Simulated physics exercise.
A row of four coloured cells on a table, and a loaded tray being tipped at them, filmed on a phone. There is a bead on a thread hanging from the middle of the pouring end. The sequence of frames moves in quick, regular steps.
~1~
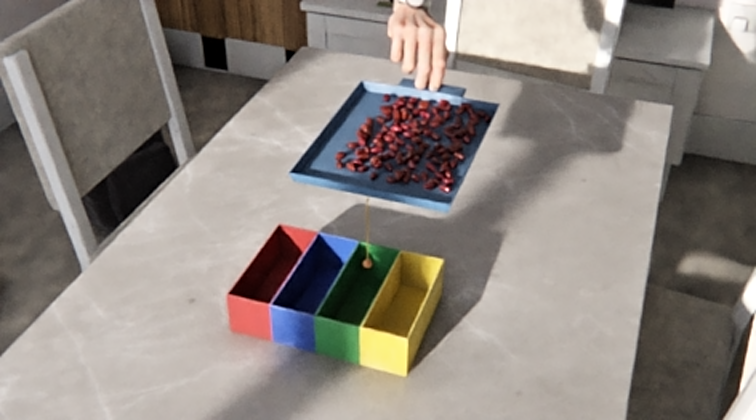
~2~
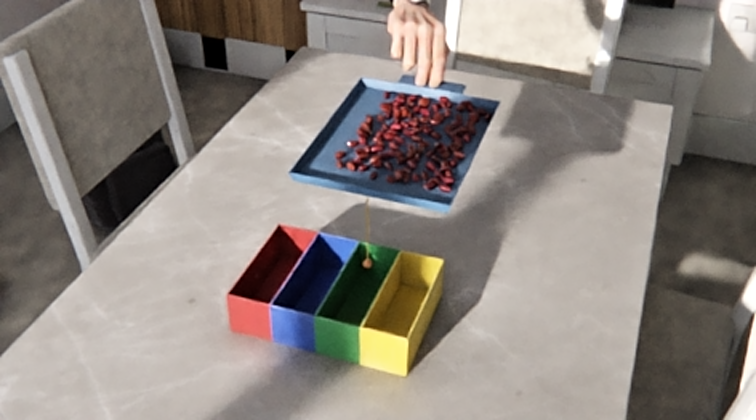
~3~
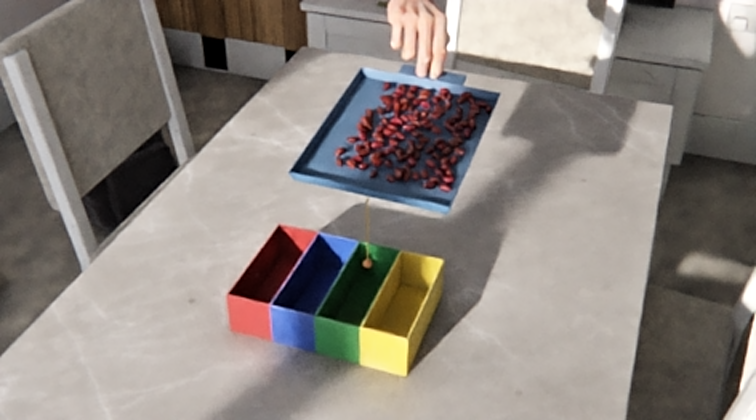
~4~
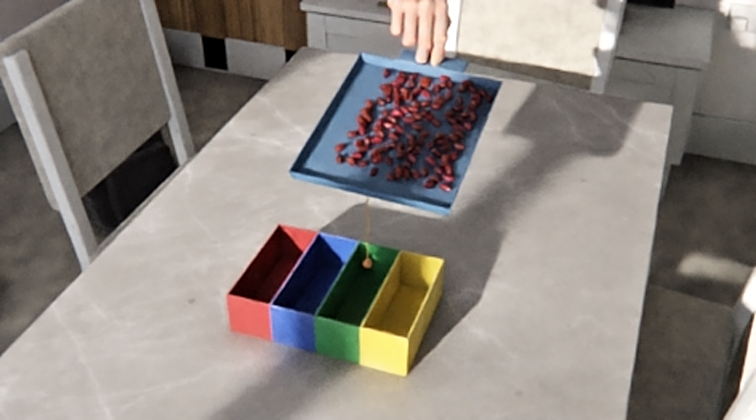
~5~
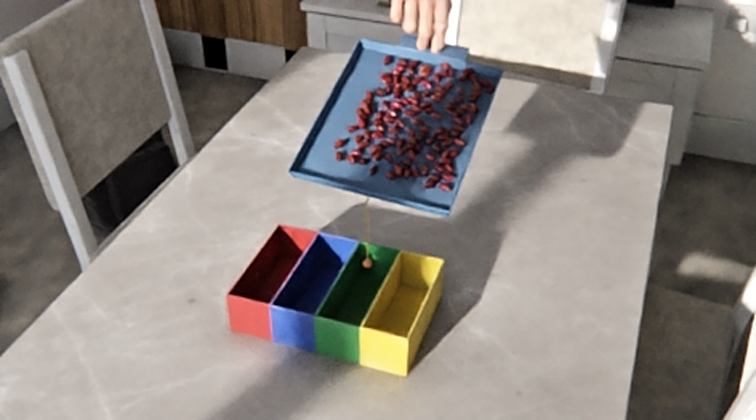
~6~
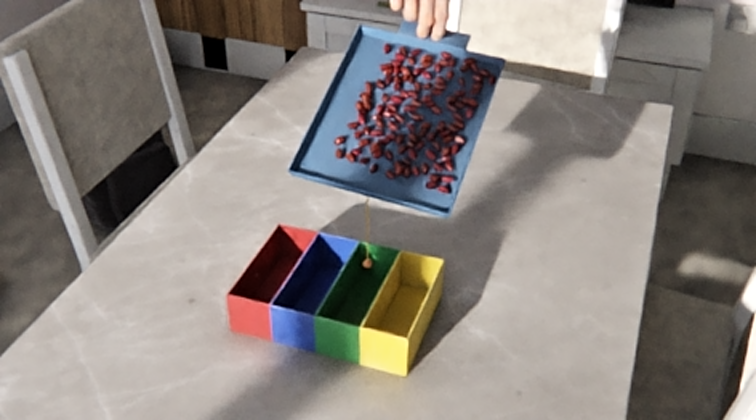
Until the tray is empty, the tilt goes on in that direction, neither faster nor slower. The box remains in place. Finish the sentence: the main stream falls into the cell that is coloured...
The main stream falls into the cell that is coloured yellow.
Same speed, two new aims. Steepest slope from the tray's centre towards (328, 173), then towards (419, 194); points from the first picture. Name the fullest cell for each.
Try 1 - the cell in blue; try 2 - the cell in yellow.
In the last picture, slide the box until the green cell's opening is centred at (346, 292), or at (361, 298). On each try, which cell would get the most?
First try: The yellow one. Second try: The yellow one.
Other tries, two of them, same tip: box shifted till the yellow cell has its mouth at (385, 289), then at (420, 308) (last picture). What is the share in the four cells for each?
You'd see roughly 40 per cent first and roughly 90 per cent second.
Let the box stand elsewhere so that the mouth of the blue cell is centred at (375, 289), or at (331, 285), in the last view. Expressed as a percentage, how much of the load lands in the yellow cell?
About 10 and 50 per cent respectively.
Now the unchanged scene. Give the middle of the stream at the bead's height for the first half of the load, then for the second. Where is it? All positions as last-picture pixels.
It passes near (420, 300) first and then near (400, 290).
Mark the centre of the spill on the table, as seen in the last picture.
Check roughly (458, 365) and you'll find the middle.
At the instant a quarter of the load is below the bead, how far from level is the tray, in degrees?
It's turned some 80 degrees by then.
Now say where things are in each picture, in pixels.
In the first picture, corners of the pouring end near (293, 172) and (448, 203), level; middle of the load near (417, 141), kidney beans; bead on its thread near (367, 264); red cell near (250, 314); blue cell near (293, 325); green cell near (338, 337); yellow cell near (384, 348).
In the second picture, corners of the pouring end near (293, 171) and (448, 203), level; middle of the load near (417, 139).
In the third picture, corners of the pouring end near (293, 171) and (448, 205), tipped barely, lowest at the right corner; middle of the load near (417, 135).
In the fourth picture, corners of the pouring end near (293, 170) and (448, 207), tipped a little, lowest at the right corner; middle of the load near (417, 128).
In the fifth picture, corners of the pouring end near (292, 169) and (448, 209), tipped clearly, lowest at the right corner; middle of the load near (418, 122).
In the sixth picture, corners of the pouring end near (292, 169) and (448, 211), tipped clearly, lowest at the right corner; middle of the load near (417, 118); red cell near (250, 314); blue cell near (293, 325); green cell near (338, 337); yellow cell near (384, 348).
Shortly afterwards, tray tipped steeply; the bulk on the tray; a little falling or outside the box.
Next, tray tipped past a quarter turn; only a few on the tray; near a quarter in the yellow cell; near a quarter in the green cell; only a few in the blue cell; near half falling or outside the box.
Some moments later, tray tipped past a quarter turn; near a third in the yellow cell; near a quarter in the green cell; only a few in the blue cell; near a third falling or outside the box.
In the end, tray tipped past a quarter turn; near a third in the yellow cell; near a quarter in the green cell; only a few in the blue cell; none at all in the red cell; near a third outside the box.
